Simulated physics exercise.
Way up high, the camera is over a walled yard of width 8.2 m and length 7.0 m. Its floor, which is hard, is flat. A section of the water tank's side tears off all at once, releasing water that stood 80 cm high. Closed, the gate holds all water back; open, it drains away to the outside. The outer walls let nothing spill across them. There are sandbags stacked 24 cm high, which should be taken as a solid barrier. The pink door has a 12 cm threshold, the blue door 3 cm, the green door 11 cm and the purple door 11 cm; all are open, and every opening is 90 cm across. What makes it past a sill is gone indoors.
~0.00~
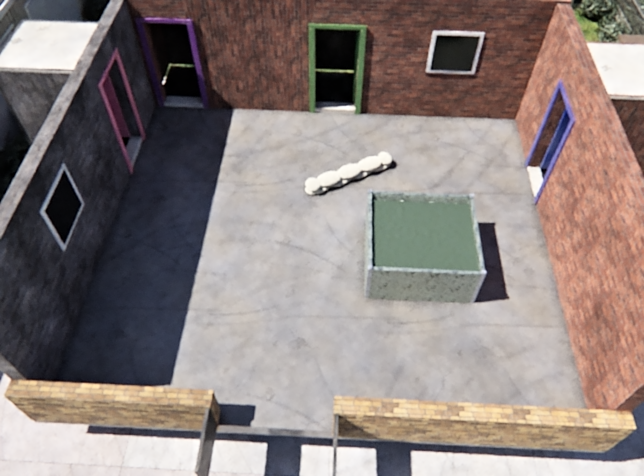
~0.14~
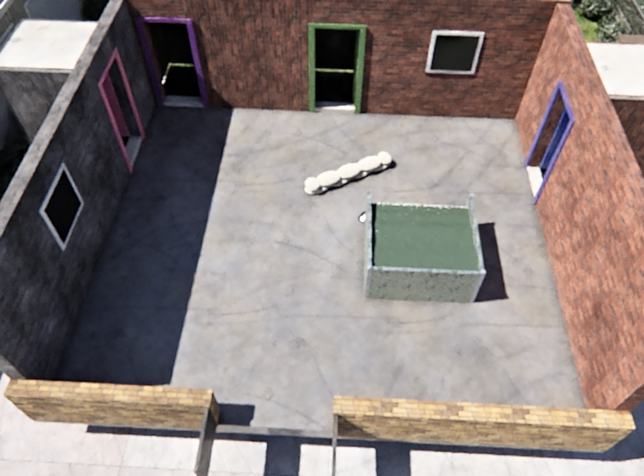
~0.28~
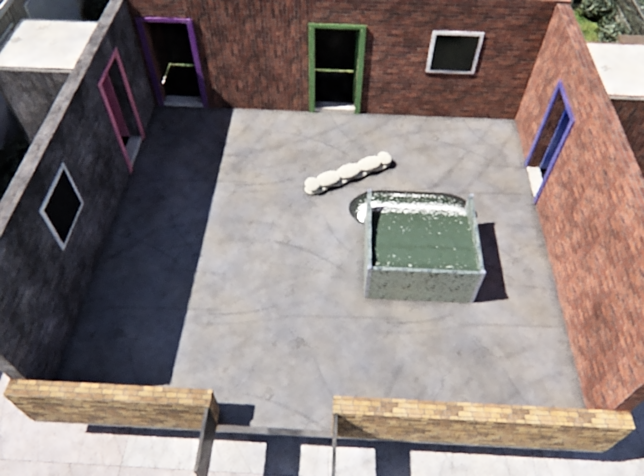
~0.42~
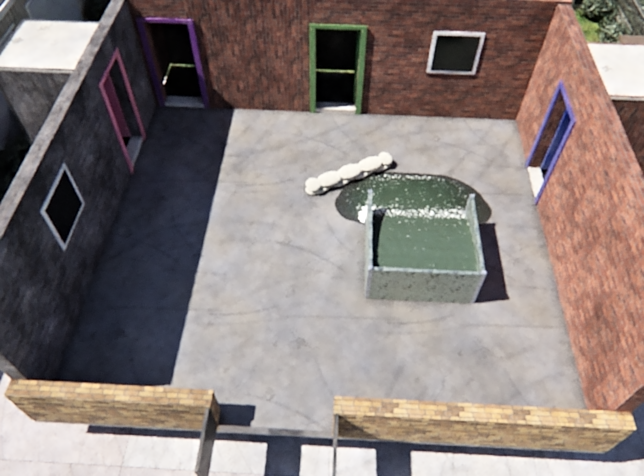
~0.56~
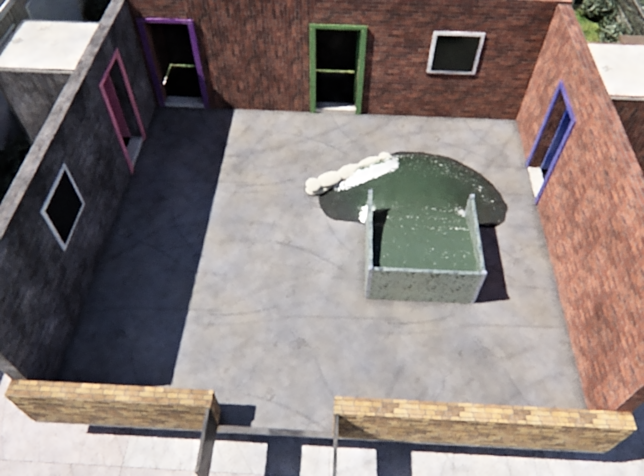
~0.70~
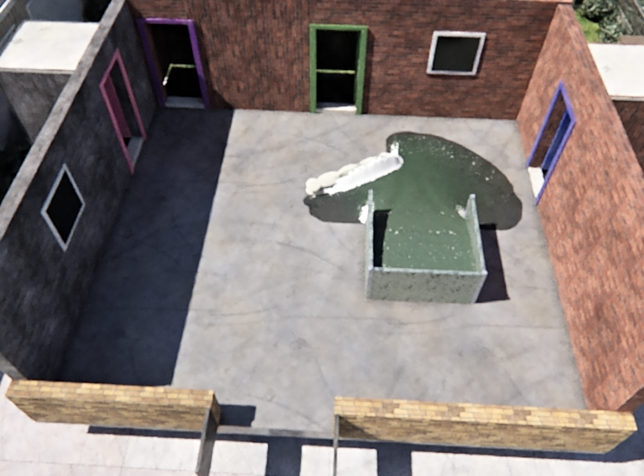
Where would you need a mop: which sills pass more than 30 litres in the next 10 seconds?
At the end, the pink door is going to fall short of the limit; the blue door is going to top the limit; the green door is going to fall short of the limit; the purple door is going to fall short of the limit.
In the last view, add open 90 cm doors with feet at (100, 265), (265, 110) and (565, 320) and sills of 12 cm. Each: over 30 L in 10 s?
Less, less, less.
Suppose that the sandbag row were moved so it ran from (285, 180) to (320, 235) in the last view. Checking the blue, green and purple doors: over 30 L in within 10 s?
Against the limit, the blue door goes beyond it, the green door goes beyond it and the purple door stays within it.
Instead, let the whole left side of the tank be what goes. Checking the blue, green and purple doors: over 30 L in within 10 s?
Compared with the limit, blue is lower, green is lower and purple is higher.
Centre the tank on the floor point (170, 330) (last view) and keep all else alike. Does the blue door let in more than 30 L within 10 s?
Lab note: Blue door, limit broken.
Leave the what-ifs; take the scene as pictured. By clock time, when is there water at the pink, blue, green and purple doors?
The front reaches pink at 4.0 s, blue at 1.0 s, green at 1.4 s, purple at 3.0 s.
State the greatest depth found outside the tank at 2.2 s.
Around 54 centimetres deep.
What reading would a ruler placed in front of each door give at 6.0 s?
Pink 7 cm, blue 7 cm, green 5 cm, purple 6 cm.
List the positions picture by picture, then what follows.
Still water, 80 cm deep, in the water tank at (423, 233), in the first picture.
The front is at a hidden place, 1.0 m from the gap on the water tank's far side; 0.5 m2 of floor is under water; 80 cm left at the back of the water tank, in the second picture.
Water pours out on the water tank's far side and has run 1.2 m, to (356, 203); typically 14 cm deep outside, 75 cm at the water tank's back, in the third picture.
Water pours out on the water tank's far side and has run 1.6 m, to (348, 190); typically 12 cm deep outside, 68 cm at the water tank's back, in the fourth picture.
The front is at (442, 159), 2.0 m from the gap on the water tank's far side; 4.9 m2 of floor is under water; 68 cm left at the back of the water tank, in the fifth picture.
Water pours out on the water tank's far side and has run 2.6 m, to (402, 134); typically 9 cm deep outside, 62 cm at the water tank's back, in the sixth picture.
After 1.4 s water covers 20 % of the floor and is deepest (46 cm) near (433, 121); pink door not reached, blue door 5 cm at the sill, 0 L in, green door not reached, purple door not reached.
After 2.2 s water covers 30 % of the floor and is deepest (54 cm) near (514, 125); pink door not reached, blue door 4 cm at the sill, 10 L in, green door 11 cm at the sill, 0 L in, purple door not reached.
After 3.5 s water covers 50 % of the floor and is deepest (26 cm) near (516, 135); pink door not reached, blue door 9 cm at the sill, 40 L in, green door 6 cm at the sill, 0 L in, purple door 3 cm at the sill, 0 L in.
After 6.0 s water covers 75 % of the floor and is deepest (20 cm) near (587, 429); pink door 7 cm at the sill, 0 L in, blue door 7 cm at the sill, 79 L in, green door 5 cm at the sill, 0 L in, purple door 6 cm at the sill, 0 L in.
After 10.0 s water covers 95 % of the floor and is deepest (10 cm) near (190, 408); pink door 6 cm at the sill, 0 L in, blue door 5 cm at the sill, 106 L in, green door 3 cm at the sill, 0 L in, purple door 6 cm at the sill, 0 L in.
